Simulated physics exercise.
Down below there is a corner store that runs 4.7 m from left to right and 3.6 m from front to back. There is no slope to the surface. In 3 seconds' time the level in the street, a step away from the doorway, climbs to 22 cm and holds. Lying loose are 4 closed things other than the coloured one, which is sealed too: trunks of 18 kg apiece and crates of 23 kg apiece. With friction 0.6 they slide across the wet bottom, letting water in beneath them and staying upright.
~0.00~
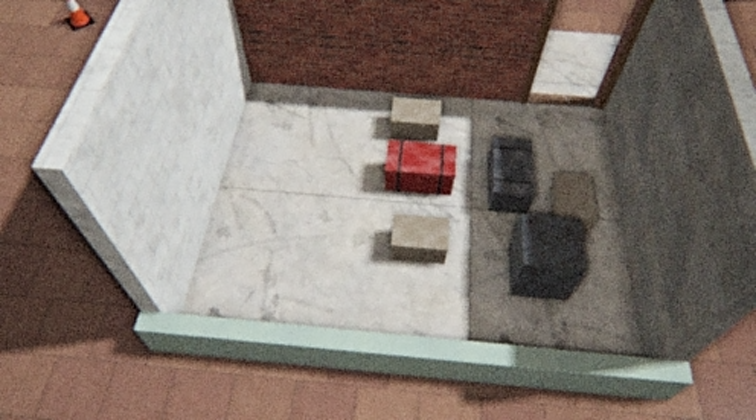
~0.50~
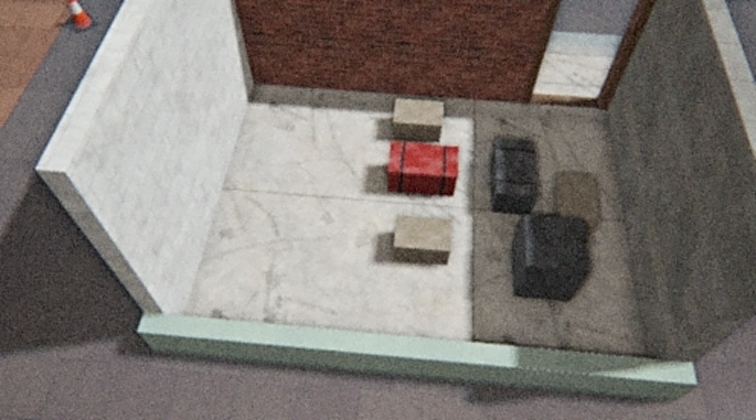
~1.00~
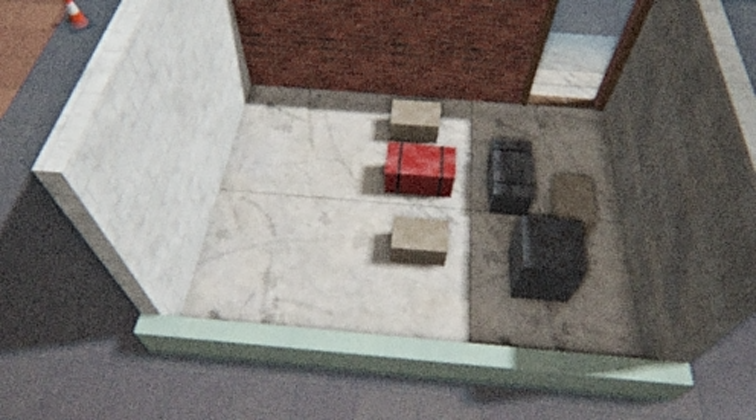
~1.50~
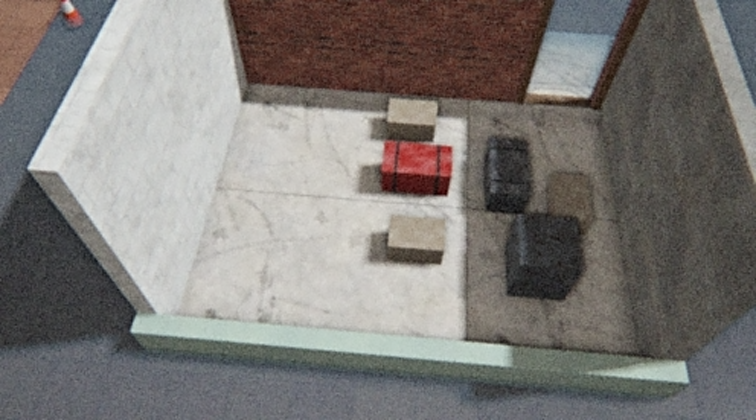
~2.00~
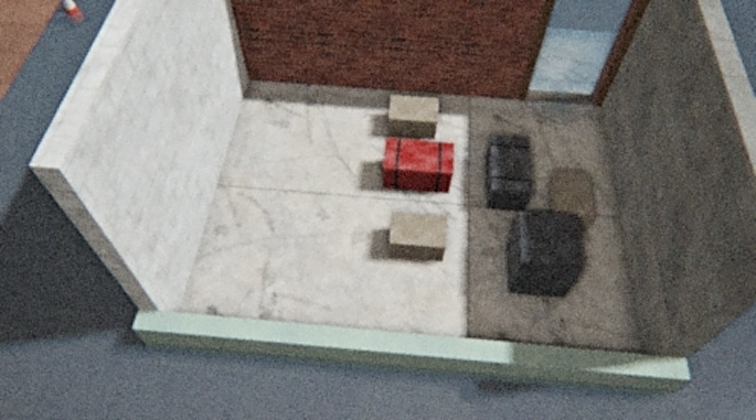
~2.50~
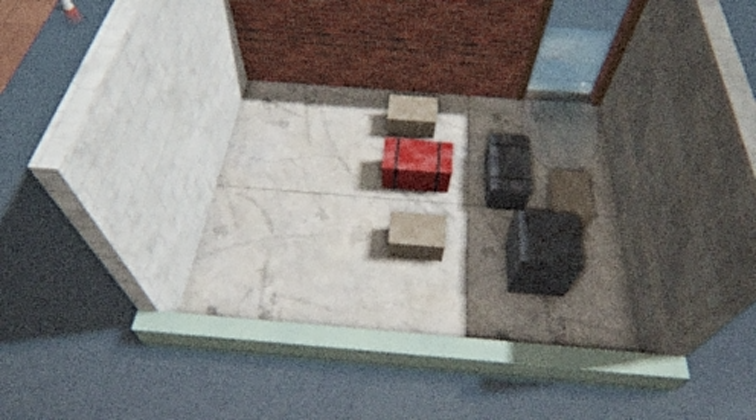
A small walled room with a red trunk, two pale boxes and two dark ones sat open to view as water spread over the paving outside and began creeping in at the back doorway, nothing inside shifting.
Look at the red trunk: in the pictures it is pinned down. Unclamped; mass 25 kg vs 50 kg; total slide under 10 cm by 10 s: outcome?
Lower mass holds.
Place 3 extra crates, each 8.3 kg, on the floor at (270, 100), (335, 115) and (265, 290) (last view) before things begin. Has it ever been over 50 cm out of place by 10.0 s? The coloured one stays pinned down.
Result, in turn - falls shy; falls shy; exceeds it.
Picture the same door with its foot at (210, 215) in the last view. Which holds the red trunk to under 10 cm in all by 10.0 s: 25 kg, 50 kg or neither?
The answer is that only the greater mass suffices.
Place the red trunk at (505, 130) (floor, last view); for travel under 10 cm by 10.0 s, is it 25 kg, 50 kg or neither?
Only the larger holds.
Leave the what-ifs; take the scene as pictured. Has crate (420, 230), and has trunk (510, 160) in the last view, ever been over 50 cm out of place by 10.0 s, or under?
In sequence, not exceeded; exceeded.
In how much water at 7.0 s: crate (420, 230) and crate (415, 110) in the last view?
Some 4 cm at the first, some 2 cm at the second.
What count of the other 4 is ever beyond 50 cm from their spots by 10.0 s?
Result: 1.
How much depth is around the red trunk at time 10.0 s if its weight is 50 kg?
5 cm, roughly.
After 3.5 s the red trunk would be 0 cm from its start with 25 kg and 0 cm from its start with 50 kg; 0 cm of water round it then.
After 4.5 s the red trunk would be 0 cm from its start with 25 kg and 0 cm from its start with 50 kg; 2 cm of water round it then.
After 7.0 s the red trunk would be 1 cm from its start with 25 kg and 0 cm from its start with 50 kg; 3 cm of water round it then.
After 10.0 s the red trunk would be 1 cm from its start with 25 kg and 0 cm from its start with 50 kg; 5 cm of water round it then.
